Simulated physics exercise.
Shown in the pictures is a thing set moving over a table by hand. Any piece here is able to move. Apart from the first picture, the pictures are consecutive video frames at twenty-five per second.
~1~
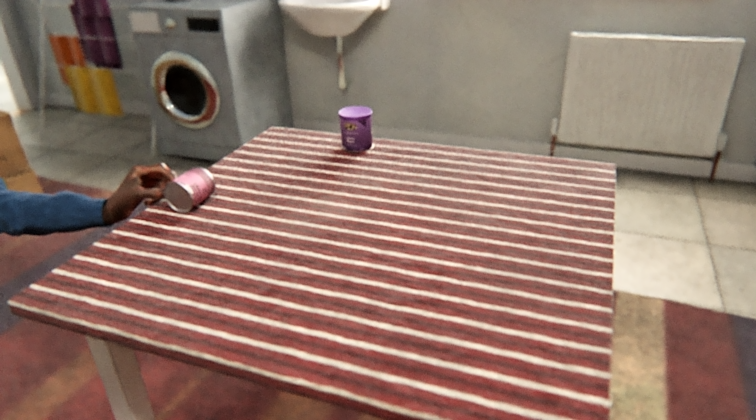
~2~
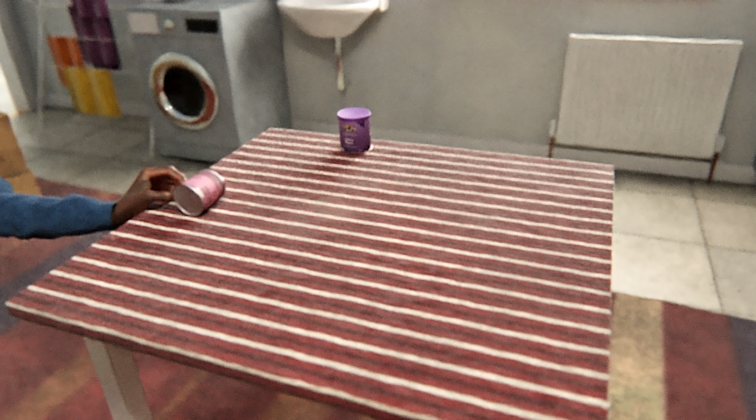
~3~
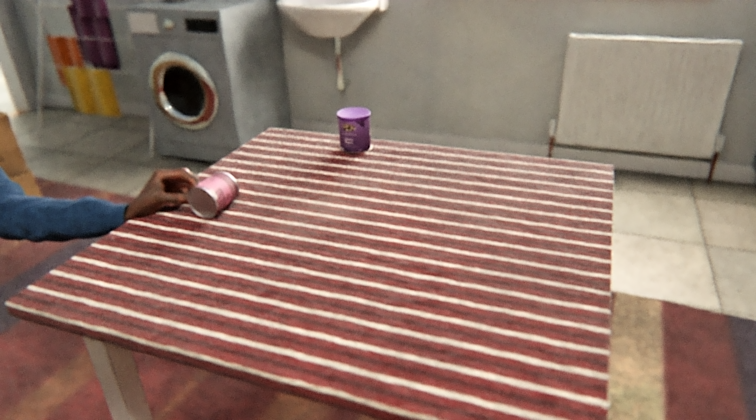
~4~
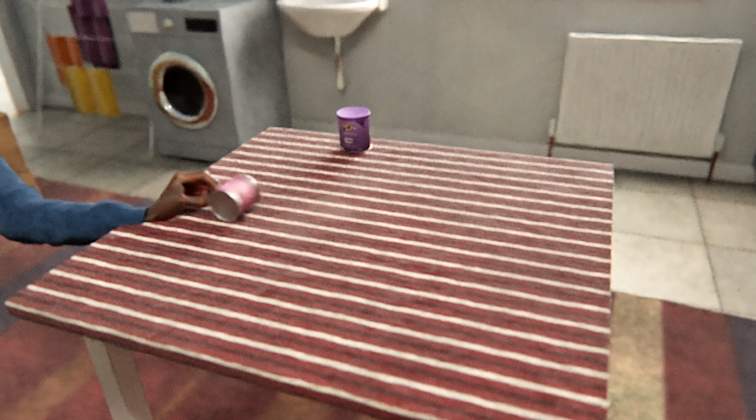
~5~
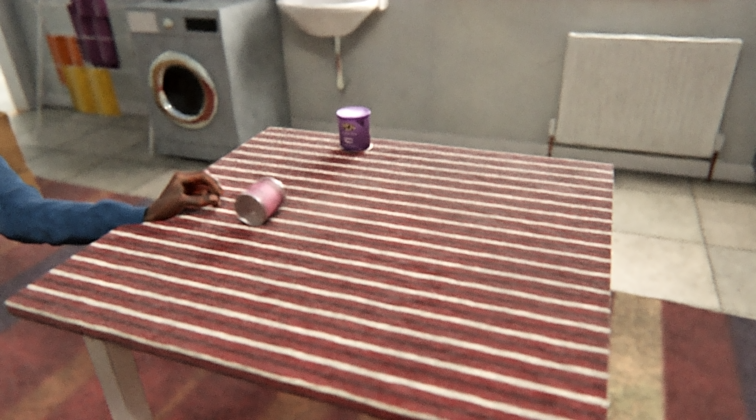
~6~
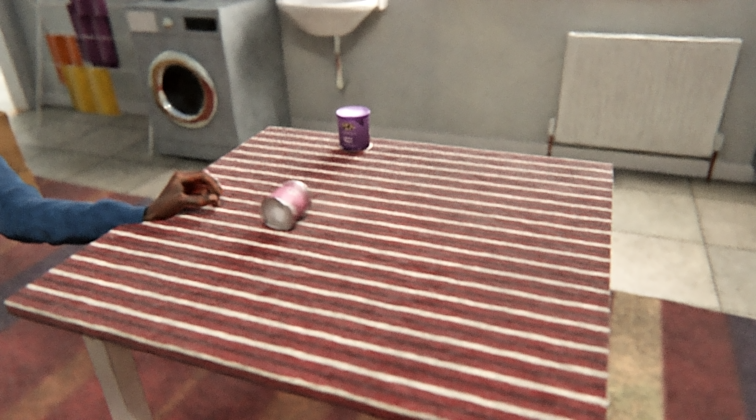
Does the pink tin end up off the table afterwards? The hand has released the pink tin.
Yes, it leaves the table.
Then, 0.20 s after the last picture, pink tin rolled well along near (427, 227).
Then, 0.40 s after the last picture, pink tin rolled well along near (583, 252).
Then, 0.70 s after the last picture, pink tin now off the table.
Then, 0.90 s after the last picture, things are still on the move.
By the end, off the table, pink tin.
